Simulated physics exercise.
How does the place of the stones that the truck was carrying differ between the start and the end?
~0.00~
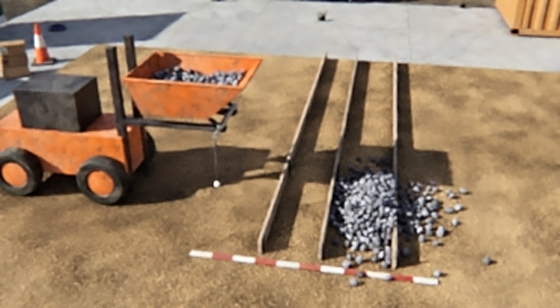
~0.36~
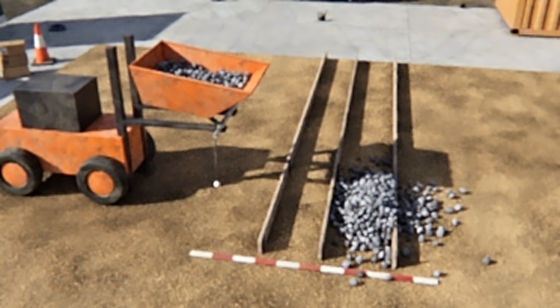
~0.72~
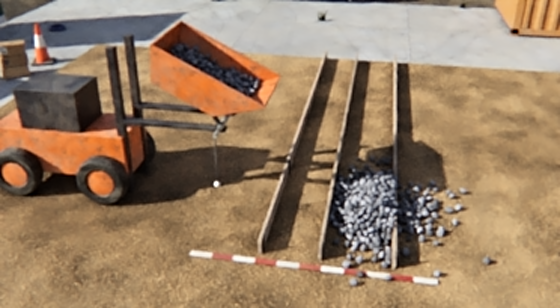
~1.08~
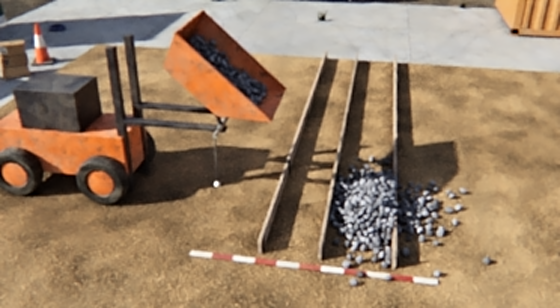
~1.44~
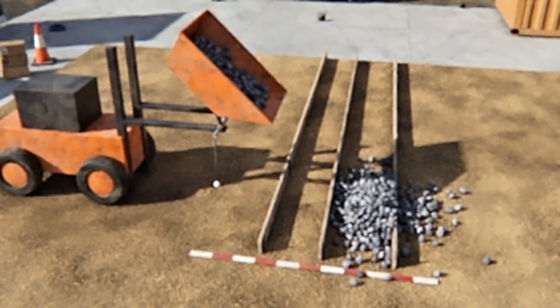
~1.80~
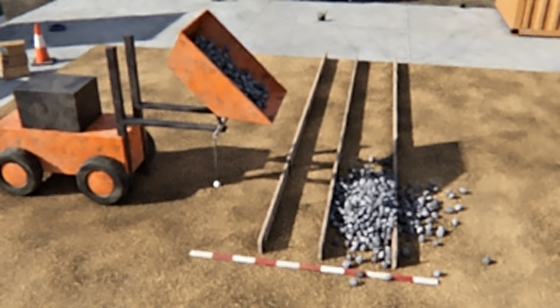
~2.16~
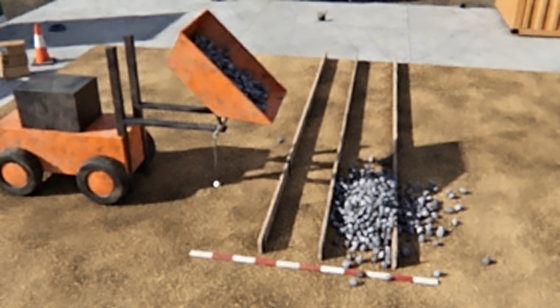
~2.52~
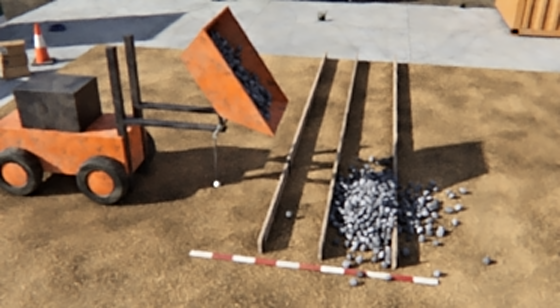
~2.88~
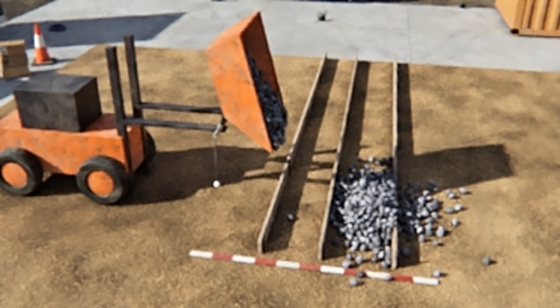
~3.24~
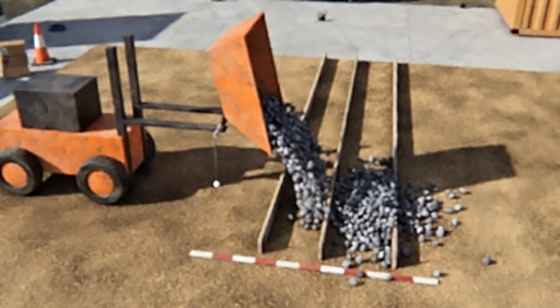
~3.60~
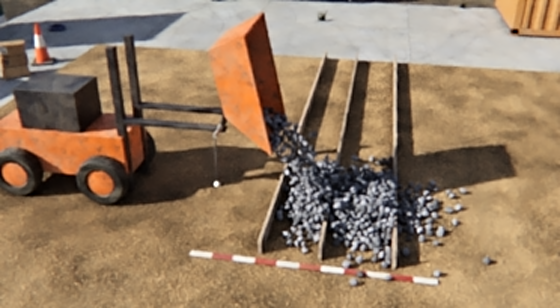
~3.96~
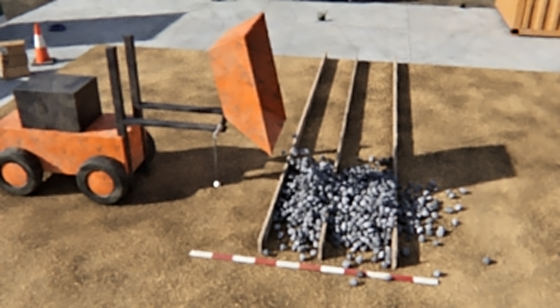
At the start they sat up in the orange skip, above the ground. By the end they lay lower and further right, on the ground among the planks, merged with the older pile.
